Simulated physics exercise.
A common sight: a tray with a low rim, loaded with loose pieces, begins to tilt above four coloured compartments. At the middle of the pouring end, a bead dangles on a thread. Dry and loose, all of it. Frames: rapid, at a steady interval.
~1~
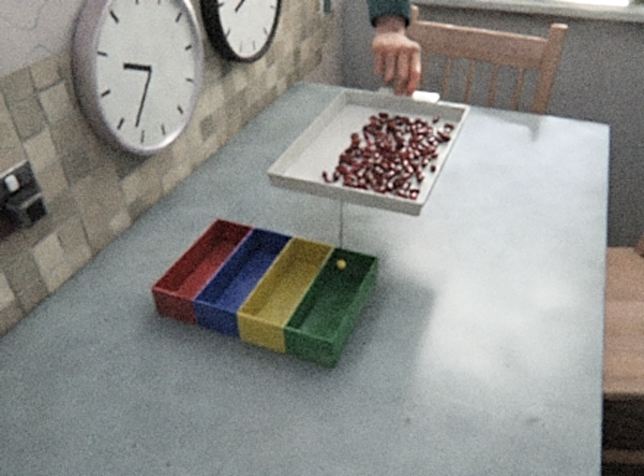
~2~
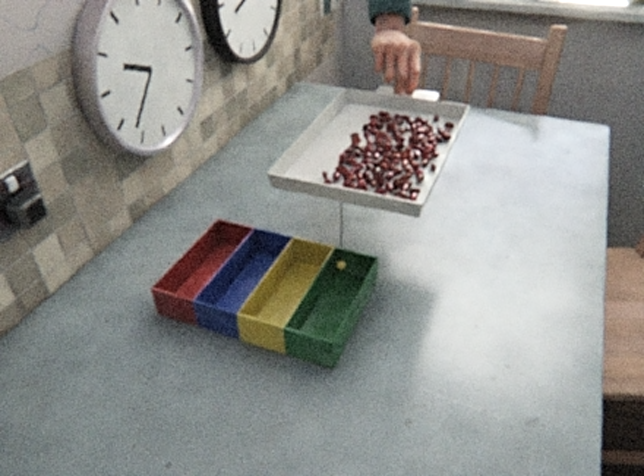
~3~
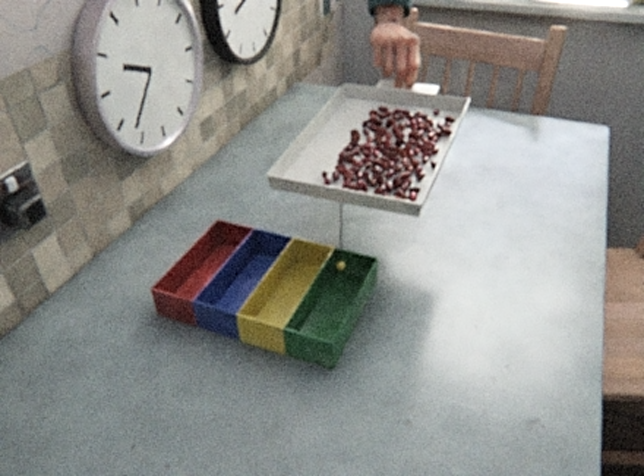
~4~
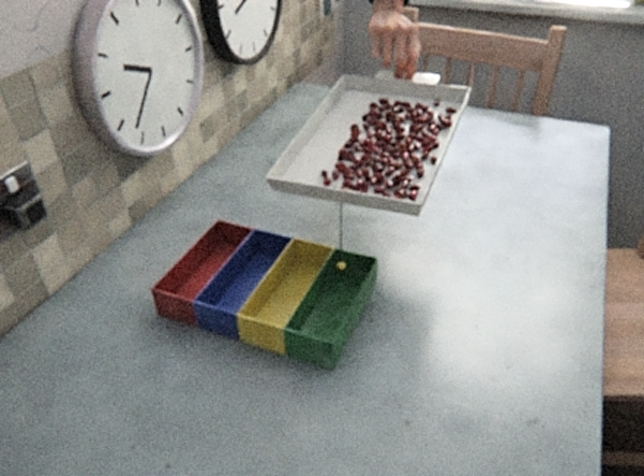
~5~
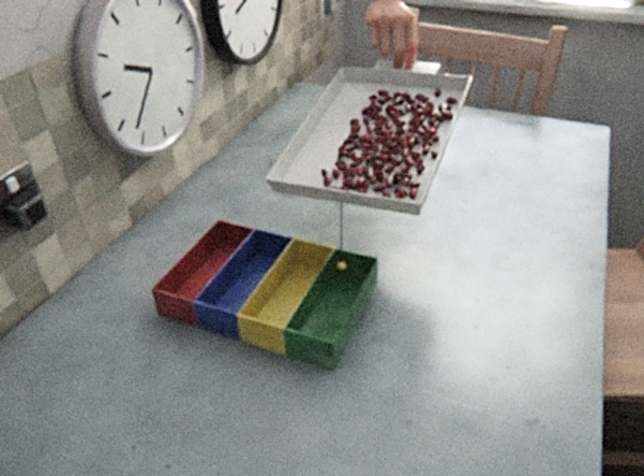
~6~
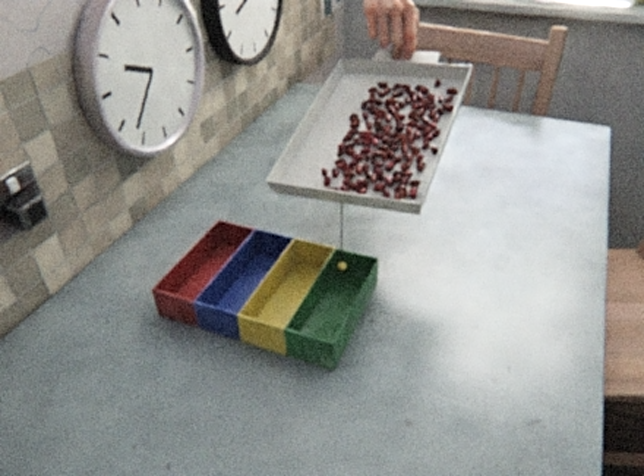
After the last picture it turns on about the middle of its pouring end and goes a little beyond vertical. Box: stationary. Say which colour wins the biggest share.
Yellow wins the biggest share.
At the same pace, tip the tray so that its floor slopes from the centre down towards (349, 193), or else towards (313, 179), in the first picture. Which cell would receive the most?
That green cell, then the yellow cell.
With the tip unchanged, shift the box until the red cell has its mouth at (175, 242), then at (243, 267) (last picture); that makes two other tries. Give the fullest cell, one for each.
That green cell first, blue second.
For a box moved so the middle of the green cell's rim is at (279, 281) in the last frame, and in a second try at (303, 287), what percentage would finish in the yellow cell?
About 0 per cent first, then about 30 per cent.
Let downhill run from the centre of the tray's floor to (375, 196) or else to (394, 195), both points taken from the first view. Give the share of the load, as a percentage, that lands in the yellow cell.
In turn 0 and 0 in a hundred.
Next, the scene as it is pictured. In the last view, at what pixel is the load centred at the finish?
Last view, resting centre - approx. (292, 321).
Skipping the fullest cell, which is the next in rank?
The answer is the green one.
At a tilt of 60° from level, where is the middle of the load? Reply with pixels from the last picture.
Roughly at (339, 154).
Shortly afterwards, tray tipped steeply; the whole lot on the tray.
Next, tray tipped right over; all but a few on the tray; only a few in the green cell; only a few in the yellow cell; only a few falling or outside the box.
Some moments later, tray tipped past a quarter turn; near half in the yellow cell; near a third in the green cell; a little in the blue cell; a little falling or outside the box.
In the end, tray tipped past a quarter turn; near half in the yellow cell; near a third in the green cell; a little in the blue cell; none at all in the red cell; a little outside the box.
